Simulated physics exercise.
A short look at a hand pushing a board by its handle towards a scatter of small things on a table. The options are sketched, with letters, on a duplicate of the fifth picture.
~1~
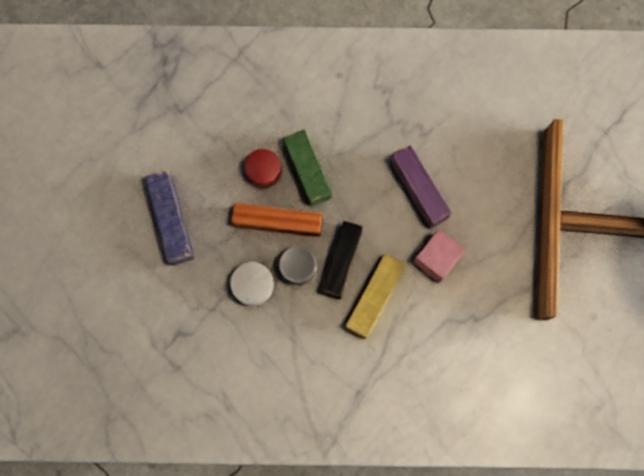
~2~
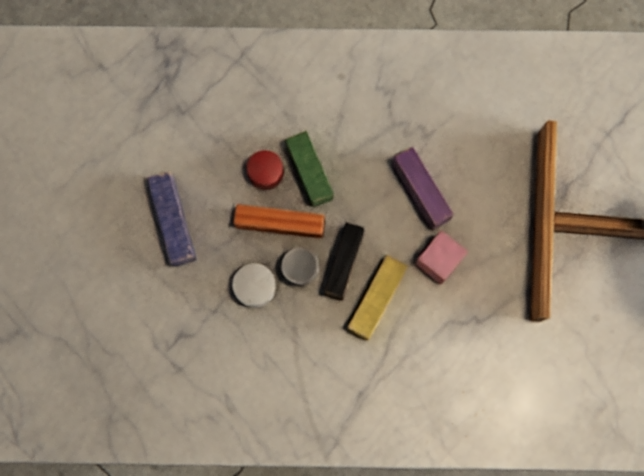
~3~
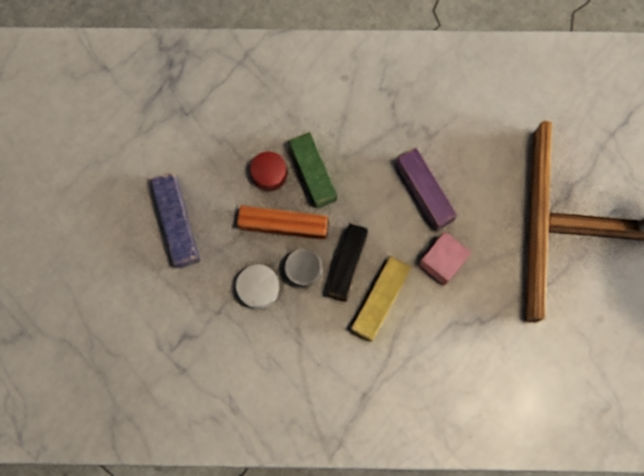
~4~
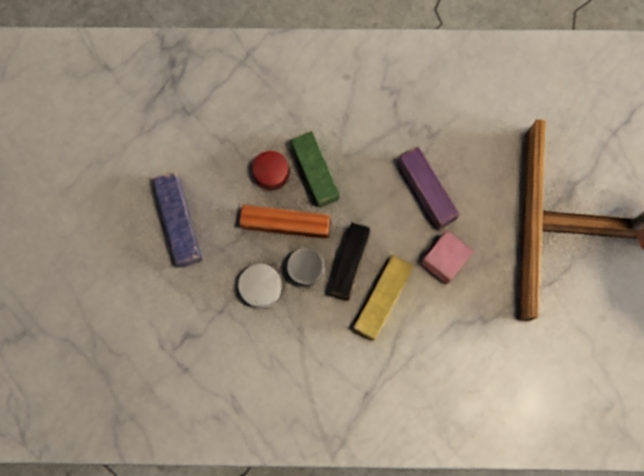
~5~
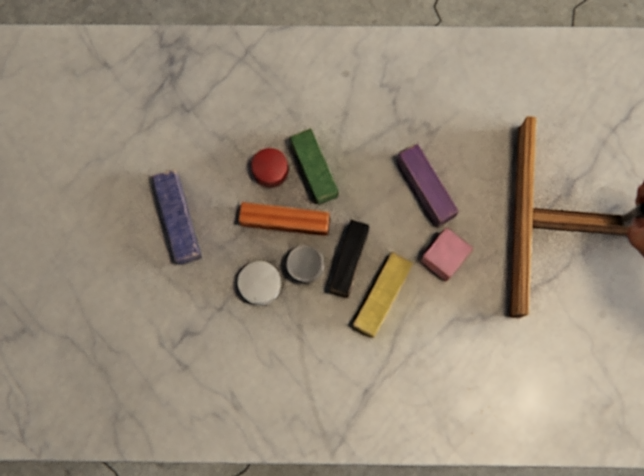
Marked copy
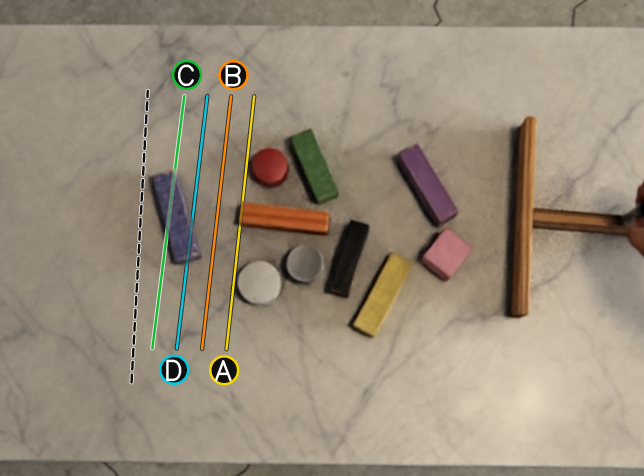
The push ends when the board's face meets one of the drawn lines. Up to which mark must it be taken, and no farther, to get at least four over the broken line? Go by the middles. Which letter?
It can halt at D.
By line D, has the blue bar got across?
By then, yes.
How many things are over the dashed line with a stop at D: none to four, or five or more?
It has five or more across.
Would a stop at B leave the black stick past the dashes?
No.
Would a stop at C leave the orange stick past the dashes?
Yes.
On the marked copy, A at (241, 219); B at (217, 218); C at (169, 218); D at (193, 218); the dashed line at (140, 232).
Taking D. A third of the way, board (407, 212); blue bar (177, 217); white tin (260, 284); none across.
Two thirds of the way, board (287, 211); blue bar (161, 219); orange stick (194, 195); none across.
When it is over, board (191, 210); blue bar (94, 230); grey tin (113, 259); five across.
As for the rest, A gets only one across; B gets only one across; C gets seven across, but is farther than needed.
